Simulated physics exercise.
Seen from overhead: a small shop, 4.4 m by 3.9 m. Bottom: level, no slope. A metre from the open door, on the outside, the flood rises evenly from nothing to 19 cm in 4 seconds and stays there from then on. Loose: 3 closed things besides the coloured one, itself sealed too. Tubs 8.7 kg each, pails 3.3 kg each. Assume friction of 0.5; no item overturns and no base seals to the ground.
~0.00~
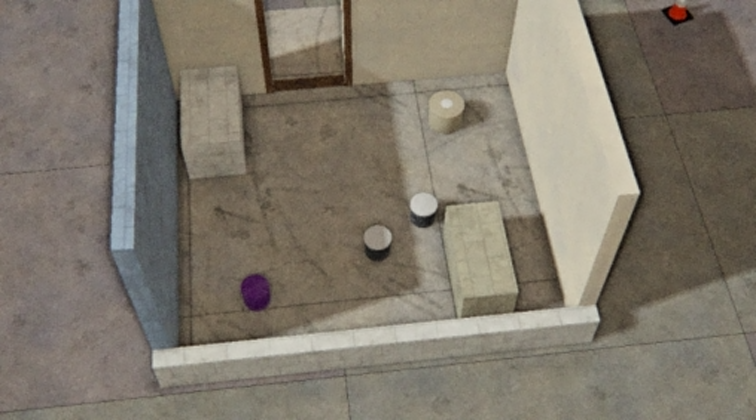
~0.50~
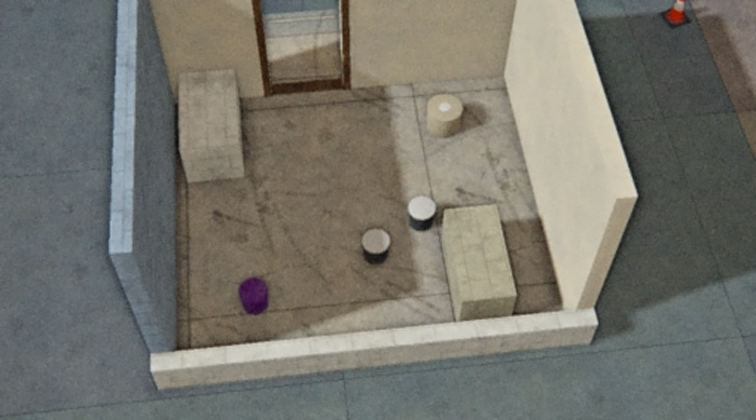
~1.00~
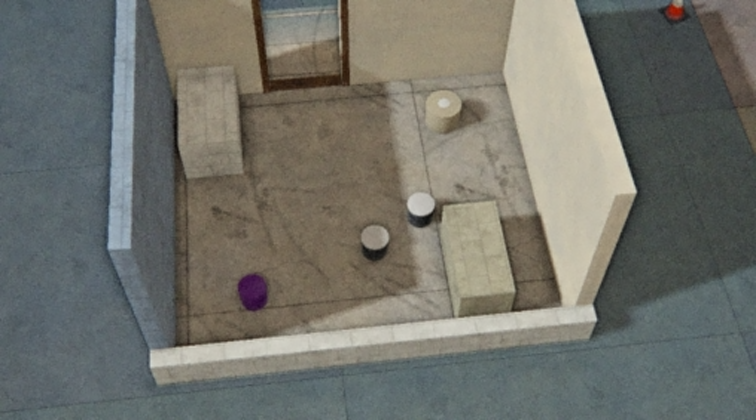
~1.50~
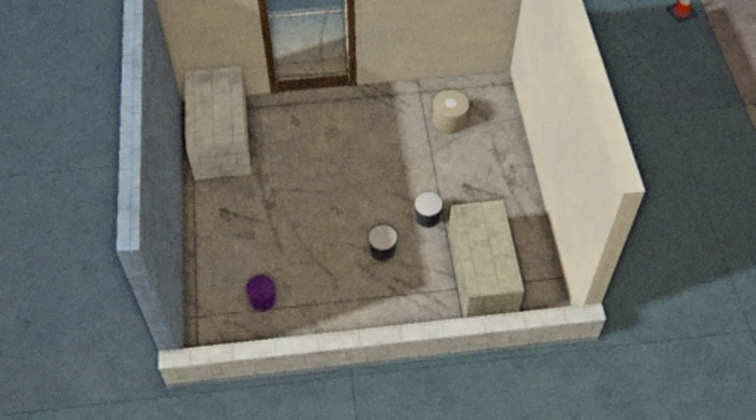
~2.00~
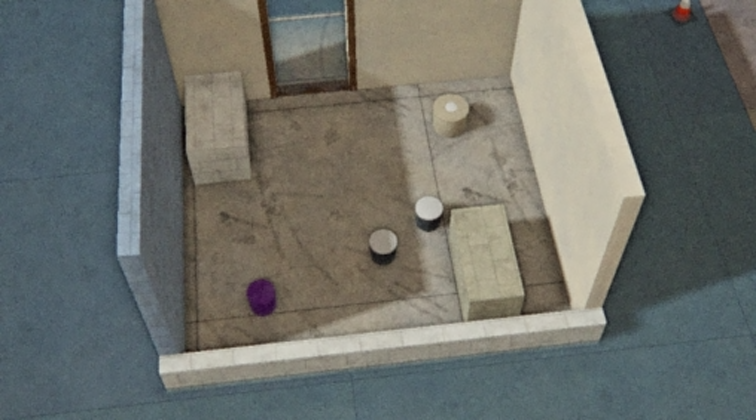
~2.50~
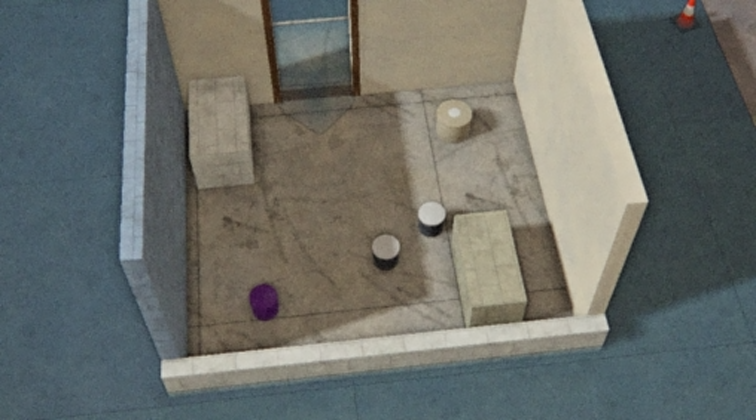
Water spreads around a small, roofless shop with a brown-framed back doorway, seen from high overhead. A purple pail sits front left, two pale-topped dark containers right of centre, a cream tub behind them, and grey and beige blocks at back left and front right. The brownish ground outside turns blue-grey, then a faint wet patch enters the doorway, while the containers stay put and the camera shakes slightly.
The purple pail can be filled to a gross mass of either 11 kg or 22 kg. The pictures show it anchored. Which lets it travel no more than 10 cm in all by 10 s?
The lighter filling is enough.
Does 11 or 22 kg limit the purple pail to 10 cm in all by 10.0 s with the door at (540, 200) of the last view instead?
Then the lighter mass suffices.
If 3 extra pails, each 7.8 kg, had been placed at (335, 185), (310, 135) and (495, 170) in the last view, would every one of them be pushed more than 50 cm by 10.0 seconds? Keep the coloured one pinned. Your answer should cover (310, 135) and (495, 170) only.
Taking them in order, the first is beyond the line and the second is inside the line.
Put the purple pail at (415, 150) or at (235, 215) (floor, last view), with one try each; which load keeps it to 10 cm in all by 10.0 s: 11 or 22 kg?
In turn: The smaller is enough; the smaller is enough.
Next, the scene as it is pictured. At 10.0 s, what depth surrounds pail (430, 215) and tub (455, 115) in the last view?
4 and 1 cm.
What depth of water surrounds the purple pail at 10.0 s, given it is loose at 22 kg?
Depth: Approx. 9 cm.
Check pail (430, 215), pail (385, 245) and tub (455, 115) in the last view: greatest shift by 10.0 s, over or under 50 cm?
First above the mark, second above the mark, third below the mark.
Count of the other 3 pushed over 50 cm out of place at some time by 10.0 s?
I get 2.
After 3.5 s the purple pail would be 0 cm from its start with 11 kg and 0 cm from its start with 22 kg; 0 cm of water round it then.
After 4.5 s the purple pail would be 0 cm from its start with 11 kg and 0 cm from its start with 22 kg; 0 cm of water round it then.
After 7.0 s the purple pail would be 0 cm from its start with 11 kg and 0 cm from its start with 22 kg; 3 cm of water round it then.
After 10.0 s the purple pail would be 0 cm from its start with 11 kg and 0 cm from its start with 22 kg; 9 cm of water round it then.
